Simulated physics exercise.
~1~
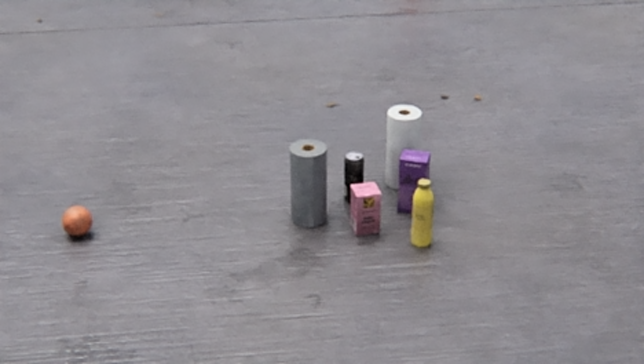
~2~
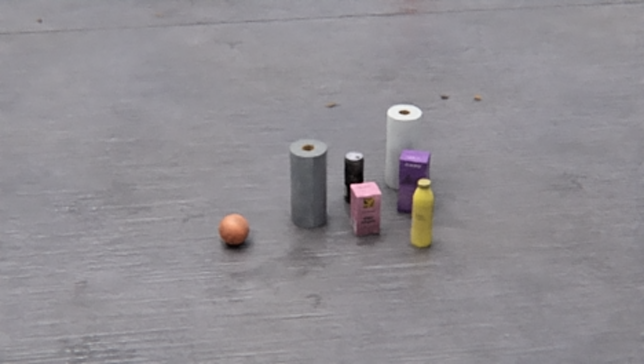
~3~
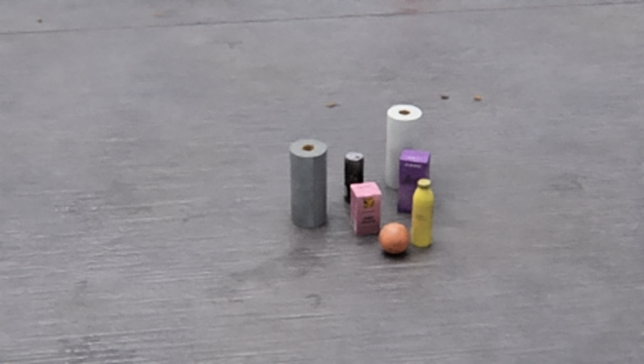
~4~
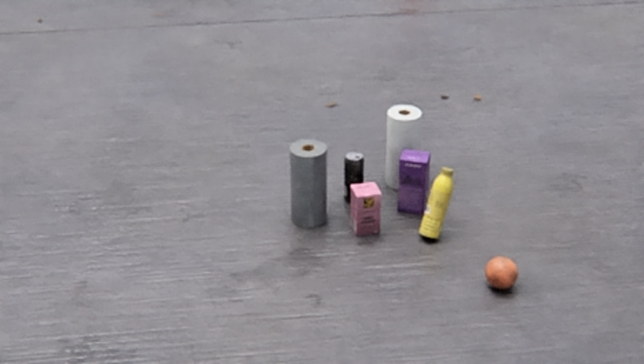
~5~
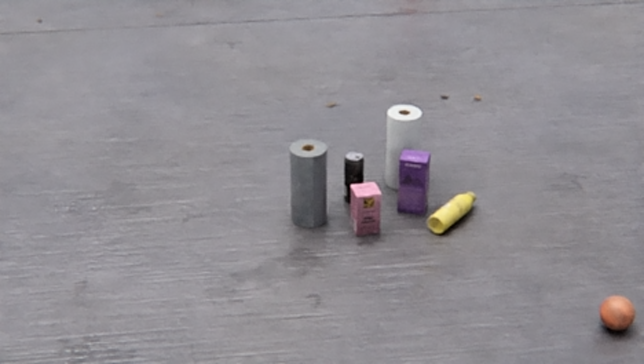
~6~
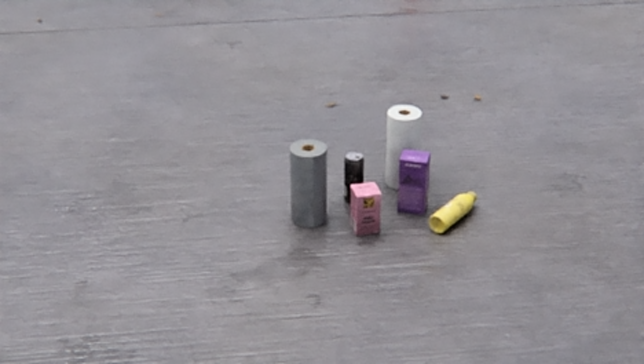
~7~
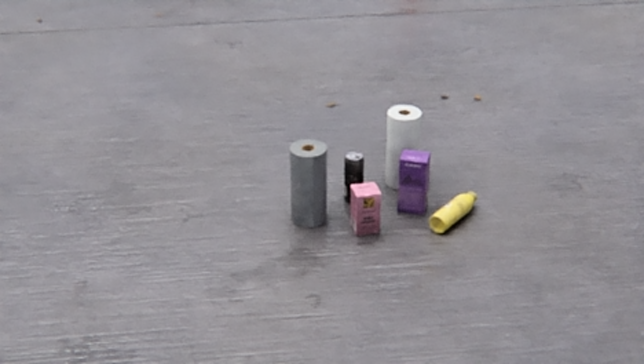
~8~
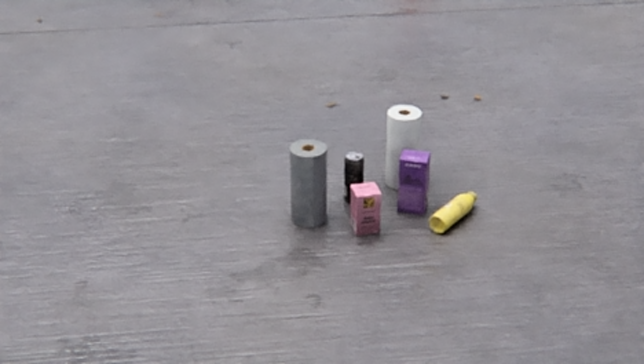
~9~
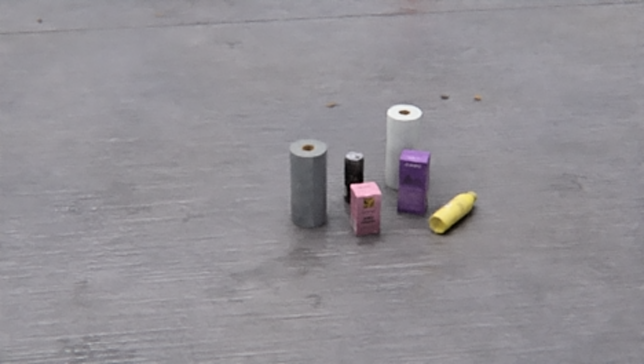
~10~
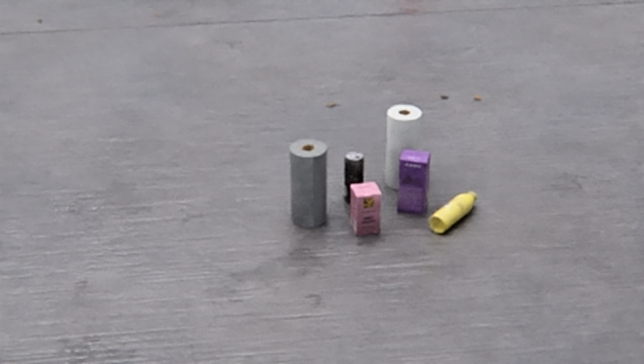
A grey roll stands at the left of a small group on a streaked grey floor, seen from above at an angle by a still camera. Beside it are a black can, a pink carton, a purple carton, a tall white roll at the back and a yellow bottle at the right front. An orange ball rolls in from the left, passes in front of the grey roll and reaches the yellow bottle. The bottle leans and topples onto its side as the ball rolls on toward the lower right and out of view. The bottle stays lying there, while everything else remains upright.
